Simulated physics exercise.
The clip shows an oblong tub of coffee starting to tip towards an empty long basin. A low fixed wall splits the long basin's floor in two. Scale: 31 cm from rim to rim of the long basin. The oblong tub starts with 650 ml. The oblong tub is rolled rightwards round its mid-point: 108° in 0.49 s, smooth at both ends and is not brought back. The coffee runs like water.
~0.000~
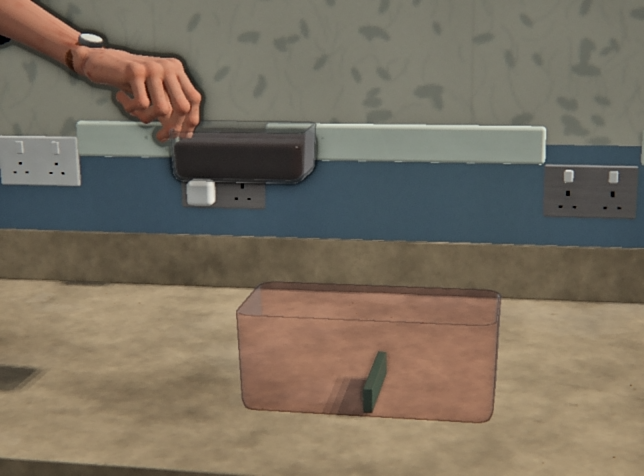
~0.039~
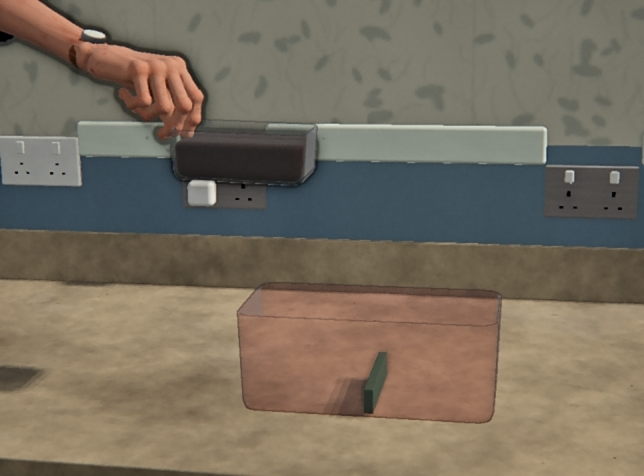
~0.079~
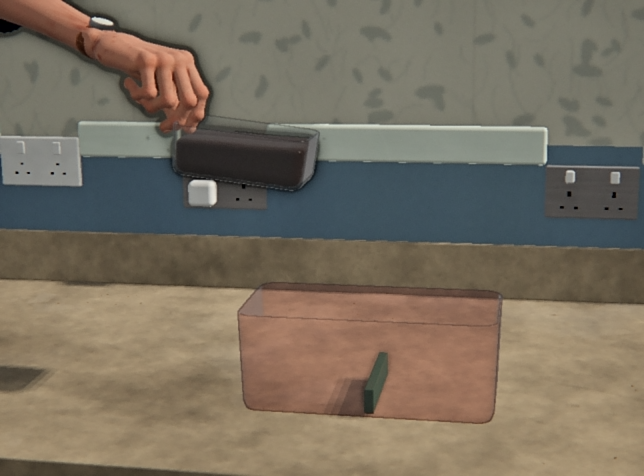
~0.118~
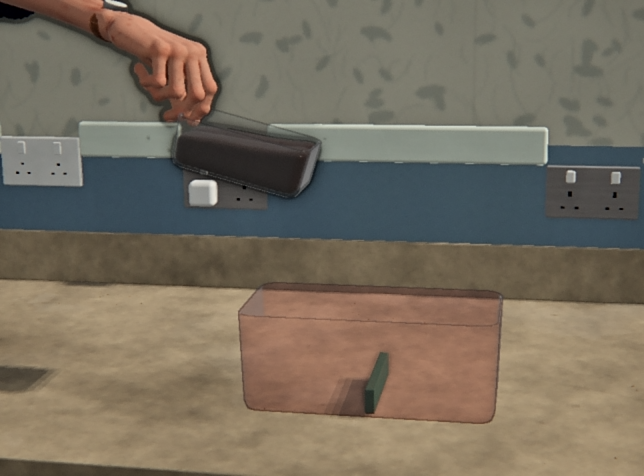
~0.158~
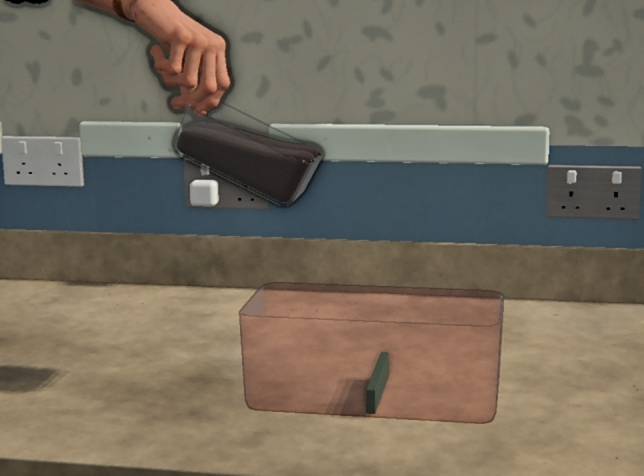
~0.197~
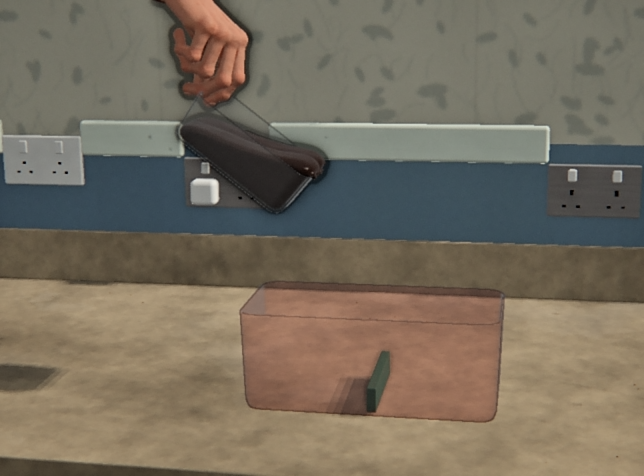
The video shows a hand beside a dark oblong tub held above a long, clear pinkish basin on a counter; the tub tilts steadily rightwards, its right end dipping, while the hand moves right and the basin stays still.
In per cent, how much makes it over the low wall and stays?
About 24 per cent.
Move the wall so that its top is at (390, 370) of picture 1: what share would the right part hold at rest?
Then about 20 per cent.
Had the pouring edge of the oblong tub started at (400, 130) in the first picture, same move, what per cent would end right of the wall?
In that case some 70 per cent.
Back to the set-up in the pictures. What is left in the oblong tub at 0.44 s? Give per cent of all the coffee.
About 10 per cent.
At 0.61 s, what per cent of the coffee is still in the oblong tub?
About 2 per cent.
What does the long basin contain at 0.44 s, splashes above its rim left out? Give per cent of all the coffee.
About 34 per cent.
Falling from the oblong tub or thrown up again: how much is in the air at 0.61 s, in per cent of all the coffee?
Near 8 in a hundred.
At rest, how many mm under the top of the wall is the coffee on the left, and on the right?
Left about 12 mm, right about 24 mm.
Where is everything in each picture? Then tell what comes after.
The first frame shows tilt 0°; pouring edge (310, 129); surface from (184, 138) to (309, 141); the long basin's rim runs from (248, 299) to (499, 309); the wall's top is at (375, 371).
The second frame shows tilt 2°; pouring edge (311, 132); surface from (184, 138) to (310, 142).
The third frame shows tilt 7°; pouring edge (313, 138); surface from (186, 135) to (312, 145).
The fourth frame shows tilt 15°; pouring edge (315, 148); surface from (187, 132) to (314, 148).
The fifth frame shows tilt 26°; pouring edge (316, 161); surface from (188, 128) to (314, 152); 1 per cent is over the edge.
The sixth frame shows tilt 38°; pouring edge (313, 174); surface from (190, 121) to (297, 152); 7 per cent is over the edge.
By 0.44 s the tilt is 105° and 10 per cent is still to pour, 33 is left of the wall and 1 right of it.
By 0.61 s the tilt is 108° and 2 per cent is still to pour, 71 is left of the wall and 16 right of it.
By 0.79 s the tilt is 108° and 0 per cent is still to pour, 67 is left of the wall and 20 right of it.
By 0.99 s the tilt is 108° and 0 per cent is still to pour, 68 is left of the wall and 23 right of it.
At rest 68 per cent lies left of the wall, 24 right of it and 8 outside.
